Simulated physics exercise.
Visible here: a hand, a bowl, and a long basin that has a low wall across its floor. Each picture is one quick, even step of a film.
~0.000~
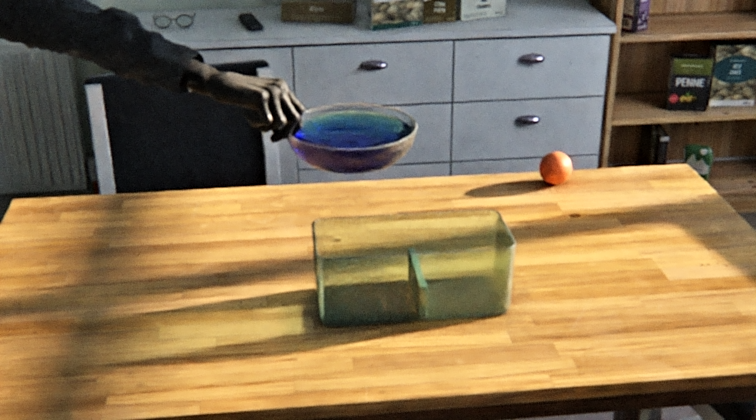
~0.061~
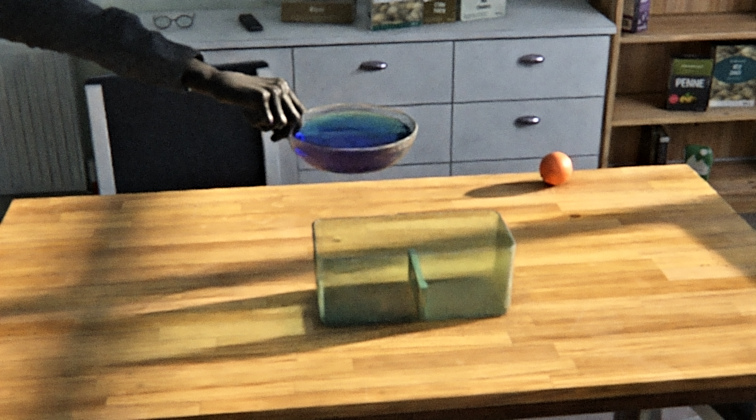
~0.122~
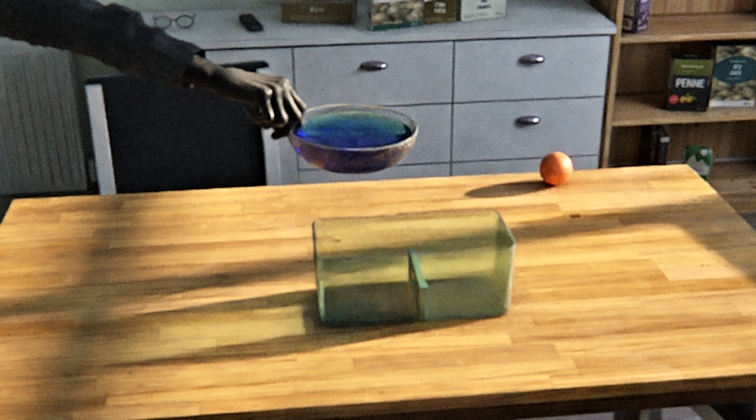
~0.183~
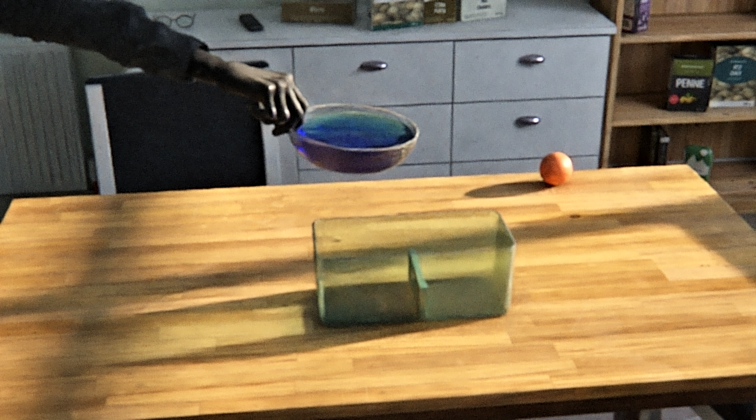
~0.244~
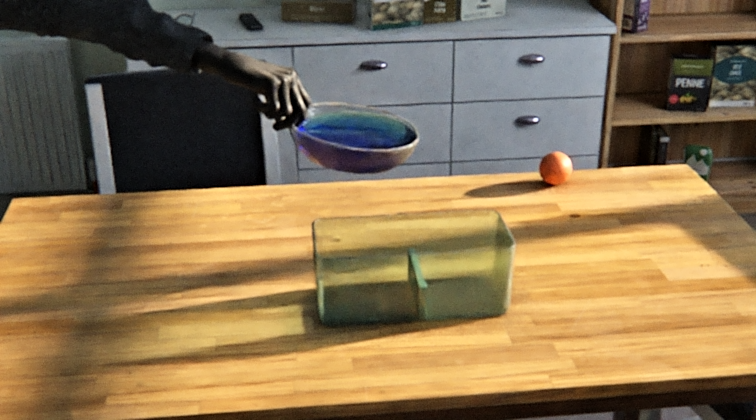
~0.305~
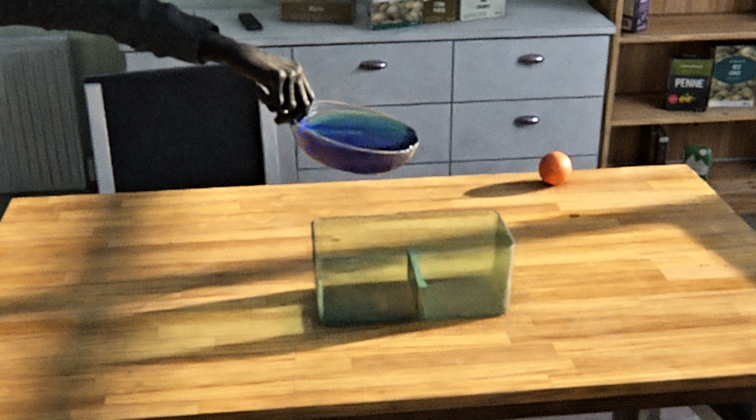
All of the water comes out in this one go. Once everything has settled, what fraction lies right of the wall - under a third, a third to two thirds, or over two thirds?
Over two thirds lies right of the wall.
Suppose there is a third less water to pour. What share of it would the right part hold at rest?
Roughly 80 %.
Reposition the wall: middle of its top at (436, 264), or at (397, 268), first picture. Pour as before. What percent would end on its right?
The first position gives around 65 percent, the second around 85 percent.
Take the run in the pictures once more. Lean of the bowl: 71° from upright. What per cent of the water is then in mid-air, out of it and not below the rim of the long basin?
Around 35 in a hundred.
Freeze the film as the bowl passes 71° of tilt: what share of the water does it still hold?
It works out to close to 10 percent.
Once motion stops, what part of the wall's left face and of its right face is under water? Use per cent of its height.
On the left it's around 10 per cent; on the right, 70 per cent.
A moment on, the bowl is tipped part way and 12 per cent is still to pour, 1 is left of the wall and 46 right of it.
Next, the bowl is tipped right over and 0 per cent is still to pour, 13 is left of the wall and 77 right of it.
Then the bowl is tipped right over and 0 per cent is still to pour, 12 is left of the wall and 77 right of it.
Later the bowl is tipped right over and 0 per cent is still to pour, 12 is left of the wall and 77 right of it.
At rest 12 per cent lies left of the wall, 77 right of it and 10 outside.
